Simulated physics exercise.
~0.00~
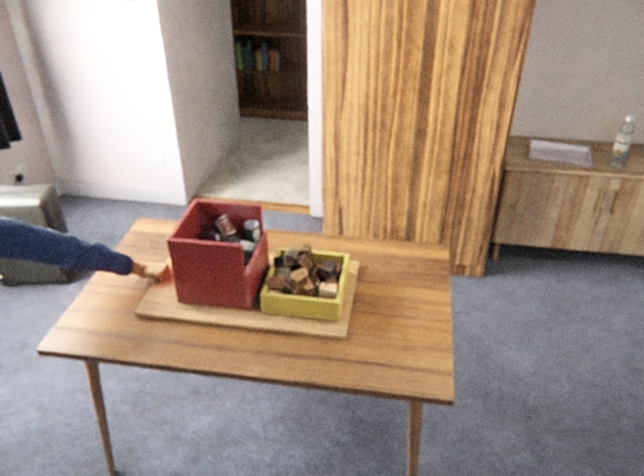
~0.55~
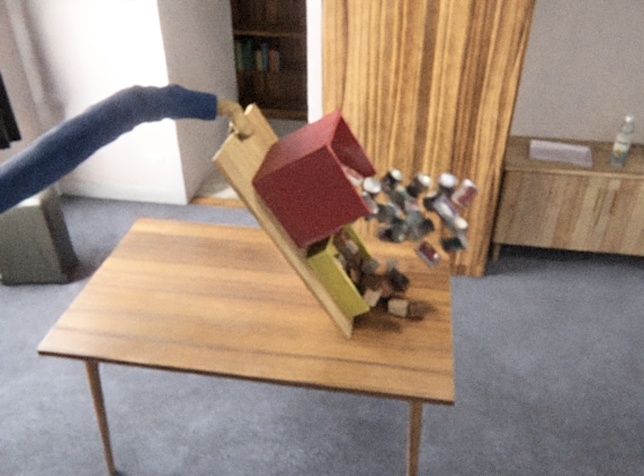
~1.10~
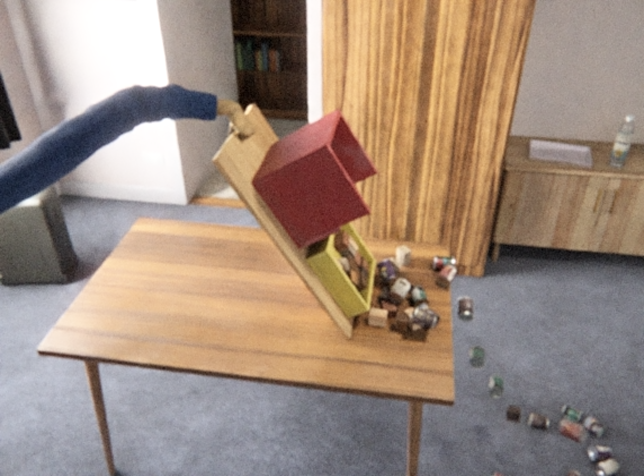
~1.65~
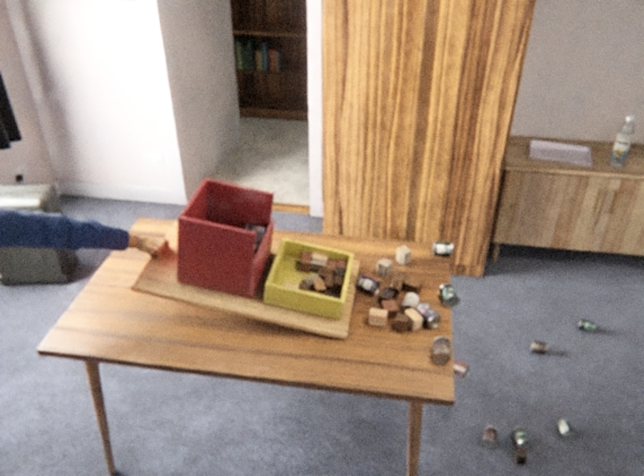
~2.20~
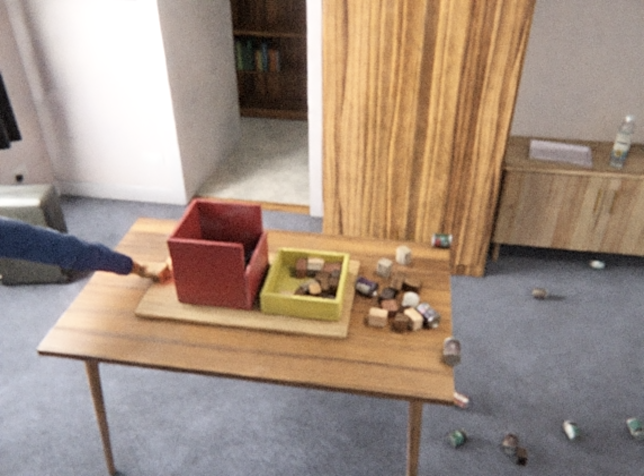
Small tins and wooden blocks spill rightward as an arm tilts the board, then lowers it.
